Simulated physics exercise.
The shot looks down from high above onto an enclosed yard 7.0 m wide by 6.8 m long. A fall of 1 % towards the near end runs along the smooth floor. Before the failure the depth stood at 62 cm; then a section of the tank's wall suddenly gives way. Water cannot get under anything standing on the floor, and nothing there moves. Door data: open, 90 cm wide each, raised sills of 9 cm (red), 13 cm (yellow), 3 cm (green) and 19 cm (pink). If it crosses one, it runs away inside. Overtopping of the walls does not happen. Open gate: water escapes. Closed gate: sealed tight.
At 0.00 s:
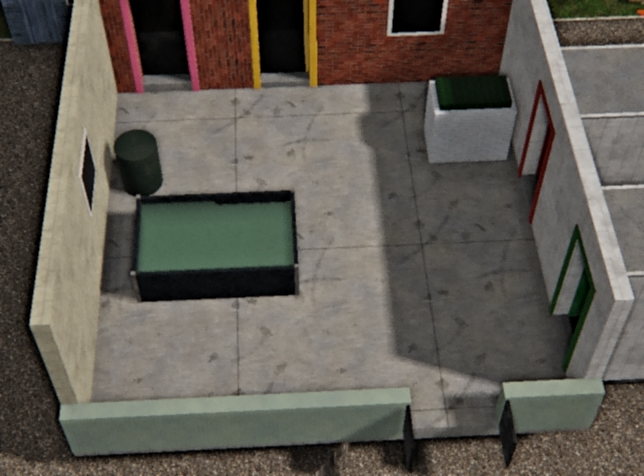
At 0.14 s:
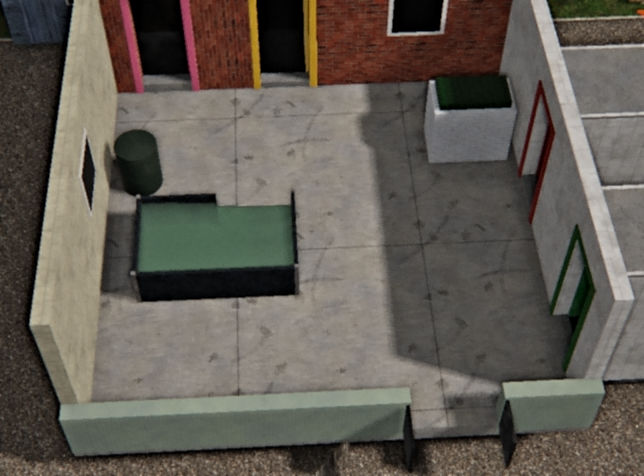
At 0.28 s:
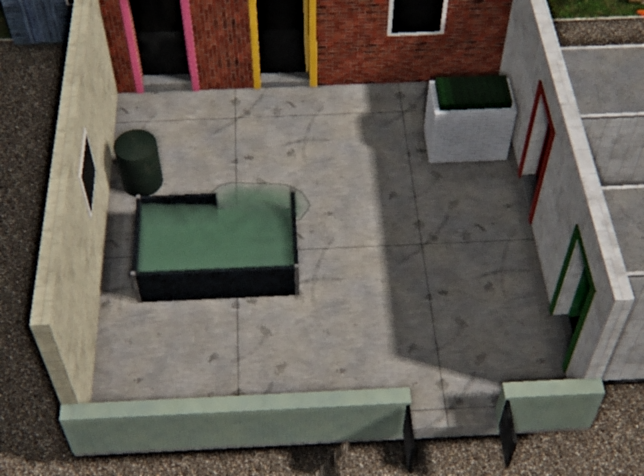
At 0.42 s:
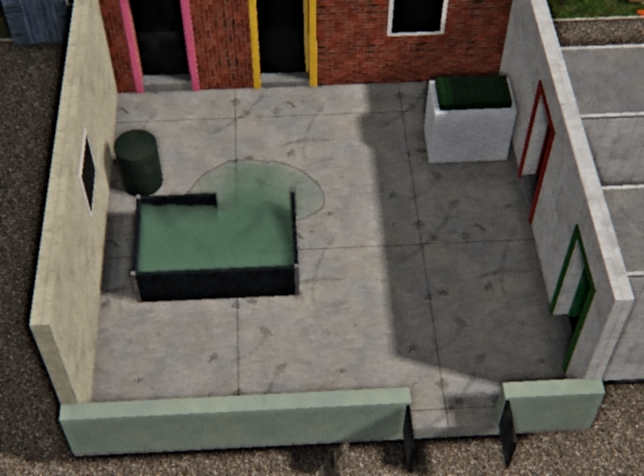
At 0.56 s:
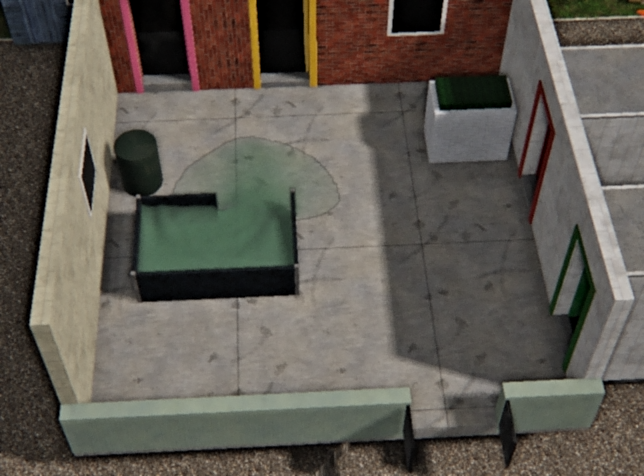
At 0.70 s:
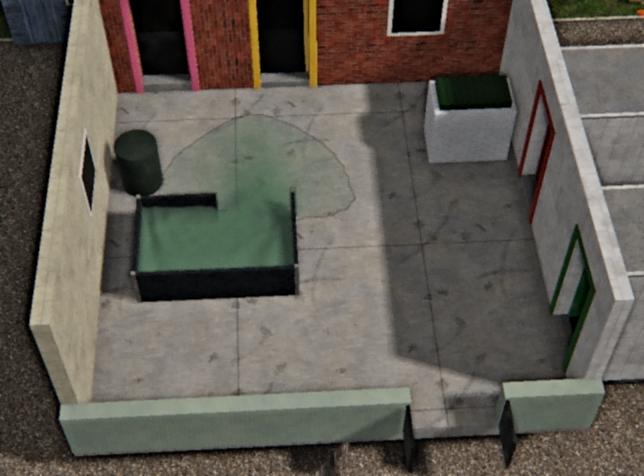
Green water pouring through a gap in the far side of a dark rectangular tank, spreading across a walled yard's grey floor.
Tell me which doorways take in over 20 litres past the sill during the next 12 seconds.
Within those 12 seconds, the red door takes in no more than that; the yellow door takes in over 20 litres; the green door takes in no more than that; the pink door takes in no more than that.
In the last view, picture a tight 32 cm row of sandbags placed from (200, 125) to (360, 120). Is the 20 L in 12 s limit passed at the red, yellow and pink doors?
So then red is inside it, yellow is inside it and pink is inside it.
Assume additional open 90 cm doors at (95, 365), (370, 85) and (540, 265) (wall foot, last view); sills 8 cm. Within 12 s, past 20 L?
Taking them in order, the first gets too little, the second enough and the third too little.
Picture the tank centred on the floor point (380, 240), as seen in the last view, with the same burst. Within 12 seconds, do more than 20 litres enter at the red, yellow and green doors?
Red: Too much; yellow: Within limit; green: Within limit.
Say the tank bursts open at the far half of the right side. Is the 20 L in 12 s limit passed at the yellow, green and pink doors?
Then yellow would come out on the low side, green on the high side and pink on the low side.
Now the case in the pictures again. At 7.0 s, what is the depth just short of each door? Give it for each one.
Depths: Red door 3 cm, yellow door 8 cm, green door 1 cm, pink door 7 cm.
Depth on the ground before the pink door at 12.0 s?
Depth: ~ 3.5 cm.
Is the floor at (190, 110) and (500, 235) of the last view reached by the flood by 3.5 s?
I'd say drenched, then spared.
After 1.4 s water covers 25 % of the floor and is deepest (32 cm) near (271, 215); red door not reached, yellow door 11 cm at the sill, 9 L in, green door not reached, pink door 4 cm at the sill, 0 L in.
After 2.2 s water covers 30 % of the floor and is deepest (28 cm) near (118, 98); red door not reached, yellow door 24 cm at the sill, 50 L in, green door not reached, pink door 16 cm at the sill, 0 L in.
After 3.5 s water covers 35 % of the floor and is deepest (23 cm) near (491, 84); red door not reached, yellow door 17 cm at the sill, 89 L in, green door not reached, pink door 14 cm at the sill, 0 L in.
After 7.0 s water covers 60 % of the floor and is deepest (15 cm) near (355, 89); red door 3 cm at the sill, 0 L in, yellow door 8 cm at the sill, 97 L in, green door 1 cm at the sill, 0 L in, pink door 7 cm at the sill, 0 L in.
After 12.0 s water covers 90 % of the floor and is deepest (11 cm) near (551, 406); red door 1 cm at the sill, 0 L in, yellow door 3 cm at the sill, 97 L in, green door 5 cm at the sill, 3 L in, pink door 4 cm at the sill, 0 L in.
